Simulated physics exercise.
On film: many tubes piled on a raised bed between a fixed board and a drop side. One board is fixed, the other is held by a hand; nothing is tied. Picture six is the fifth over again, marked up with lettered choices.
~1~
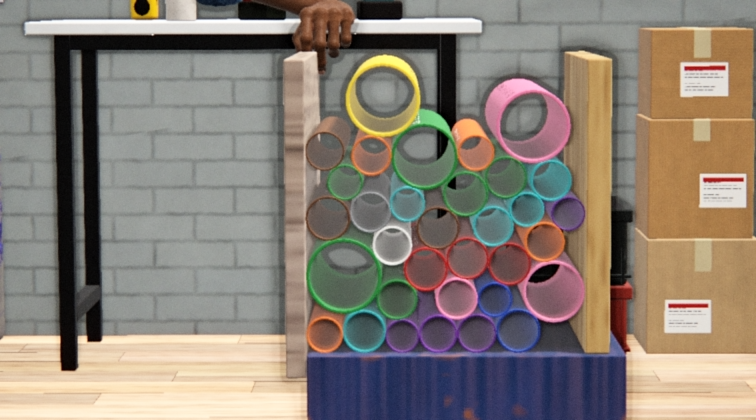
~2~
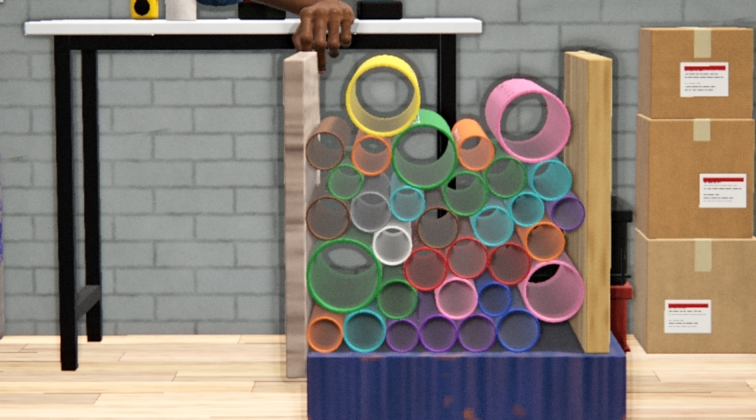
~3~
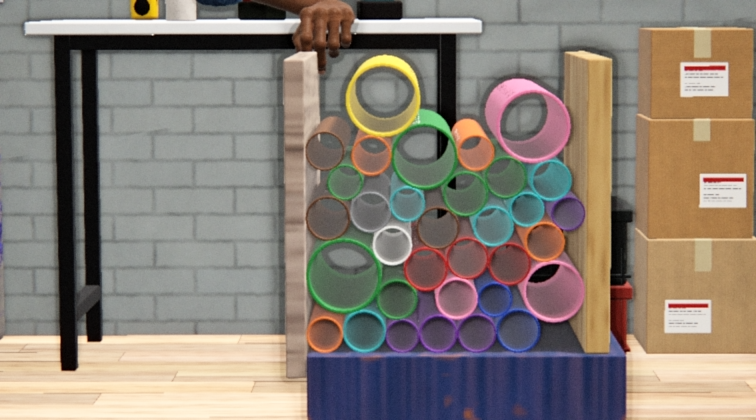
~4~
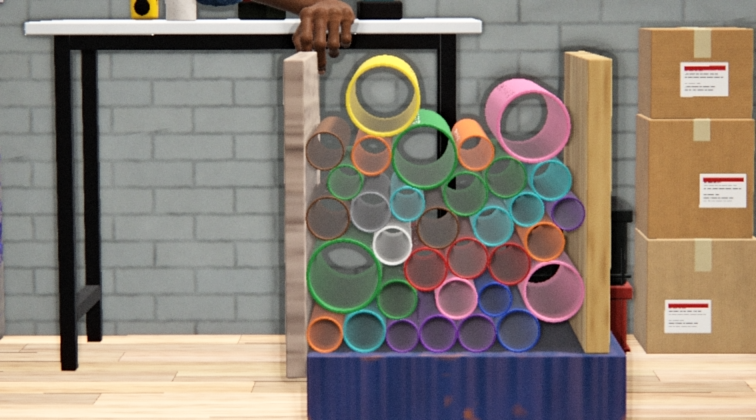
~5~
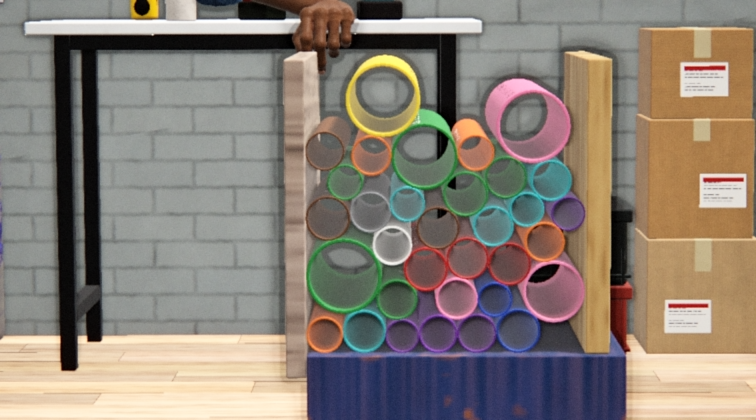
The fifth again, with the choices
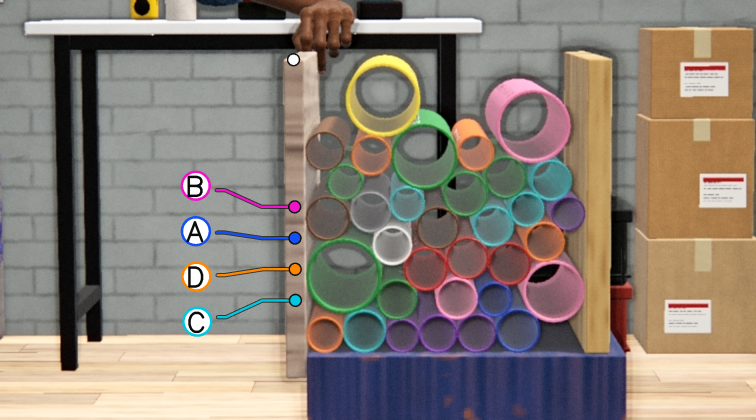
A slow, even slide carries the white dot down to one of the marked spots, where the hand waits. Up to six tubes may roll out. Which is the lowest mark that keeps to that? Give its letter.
Lower it to C and no more.
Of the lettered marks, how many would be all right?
The number is four.
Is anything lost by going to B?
Yes, at B.
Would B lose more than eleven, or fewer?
At B, fewer than eleven.
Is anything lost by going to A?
Yes.
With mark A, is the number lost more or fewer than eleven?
It loses fewer than eleven.
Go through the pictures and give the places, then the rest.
The first frame shows a pink tube (554, 292); an orange tube (544, 242); a purple tube (568, 214).
The second frame shows a purple tube (568, 214); a green tube (506, 177).
The third frame shows a pink tube (533, 126); side board (304, 202).
The fourth frame shows an orange tube (325, 335); a blue tube (518, 331).
The fifth frame shows a pink tube (554, 292); an orange tube (544, 242); a purple tube (568, 214).
On the copy, A at (295, 238); B at (295, 207); C at (296, 300); D at (295, 269); the white dot at (294, 60).
On C. First, top of the board (305, 160).
Then, top of the board (306, 271).
Finally, top of the board (306, 299), four out over the board.
By contrast, A two out over the board; B two out over the board; D four out over the board.
